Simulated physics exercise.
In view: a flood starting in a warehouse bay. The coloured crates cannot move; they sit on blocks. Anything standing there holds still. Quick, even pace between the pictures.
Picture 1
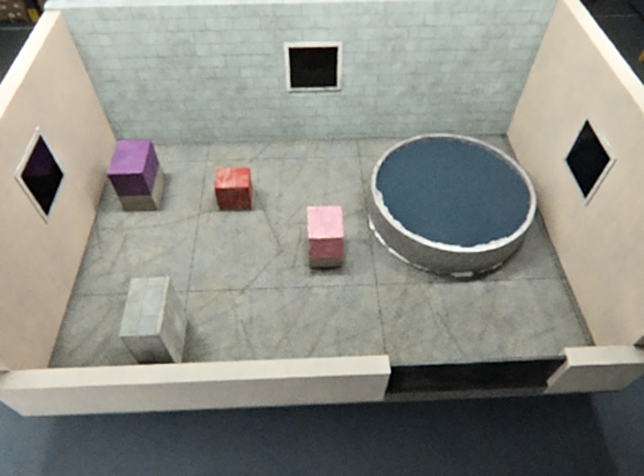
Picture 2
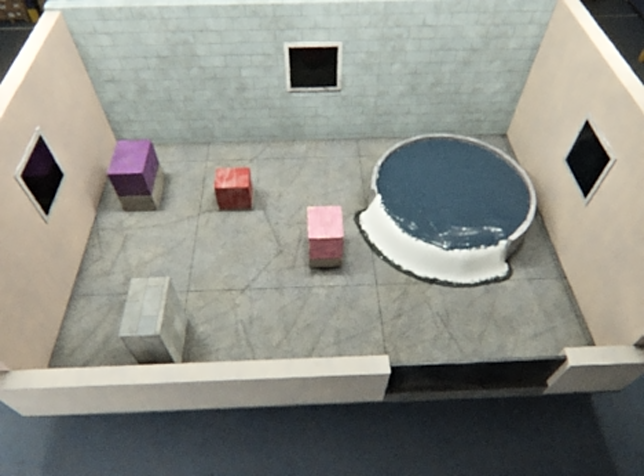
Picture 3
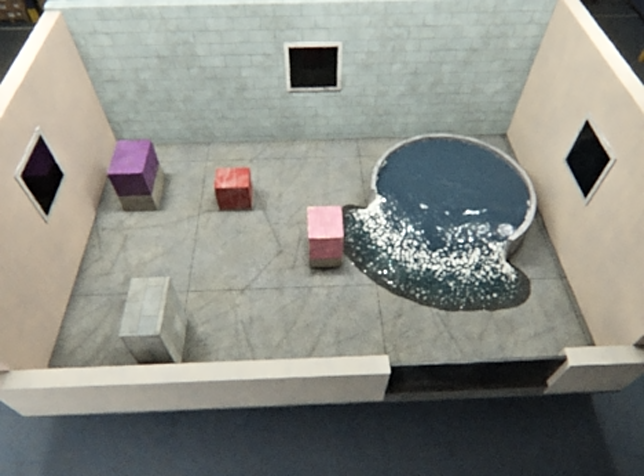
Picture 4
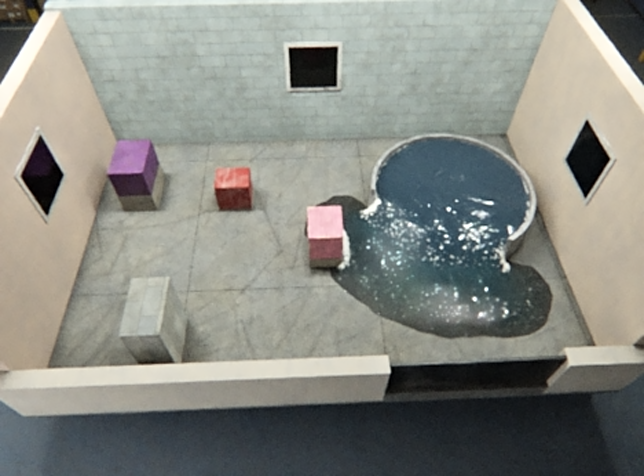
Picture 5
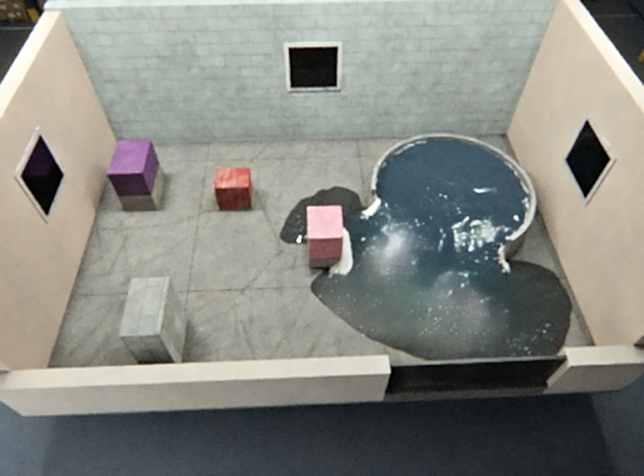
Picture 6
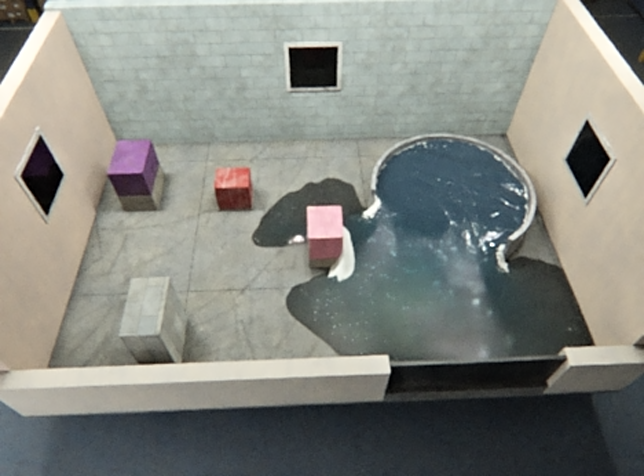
The video shows a walled bay with coloured boxes on blocks and a round tank of still water, which then pours out of the tank's near side, foams across the grey floor and spreads left around the pink box.
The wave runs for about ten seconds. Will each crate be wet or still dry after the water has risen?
One by one: Pink crate: Reached; red crate: Reached; purple crate: Spared.
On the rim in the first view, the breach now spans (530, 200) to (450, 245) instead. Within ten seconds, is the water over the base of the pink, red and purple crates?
The pink crate is untouched, the red crate is flooded and the purple crate is untouched.
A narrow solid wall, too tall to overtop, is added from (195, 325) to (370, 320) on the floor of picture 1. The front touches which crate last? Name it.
Looks like the crate marked purple.
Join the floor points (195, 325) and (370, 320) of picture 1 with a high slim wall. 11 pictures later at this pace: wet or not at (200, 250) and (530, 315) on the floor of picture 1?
In order, I'd call them inundated and inundated.
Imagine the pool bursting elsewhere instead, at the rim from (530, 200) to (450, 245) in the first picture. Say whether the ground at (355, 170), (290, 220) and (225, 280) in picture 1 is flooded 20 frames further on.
One by one, they turn out not soaked, not soaked and drenched.
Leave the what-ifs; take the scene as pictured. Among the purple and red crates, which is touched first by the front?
The red one comes first.
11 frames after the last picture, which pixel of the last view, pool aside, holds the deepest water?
About (427, 363).
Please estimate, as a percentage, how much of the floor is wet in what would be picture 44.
Roughly 95 %.
A moment on, water covers 35 % of the floor; the pink crate water round its plinth, the red crate water round its plinth, the purple crate not reached.
Next, water covers 45 % of the floor; the pink crate water round its plinth, the red crate water round its plinth, the purple crate water round its plinth.
Then, water covers 65 % of the floor; the pink crate water round its plinth, the red crate water round its plinth, the purple crate water round its plinth.
Later, water covers 95 % of the floor; the pink crate water round its plinth, the red crate water round its plinth, the purple crate water round its plinth.
In the end, water covers 100 % of the floor; the pink crate was topped, the red crate was topped, the purple crate stayed above the water.
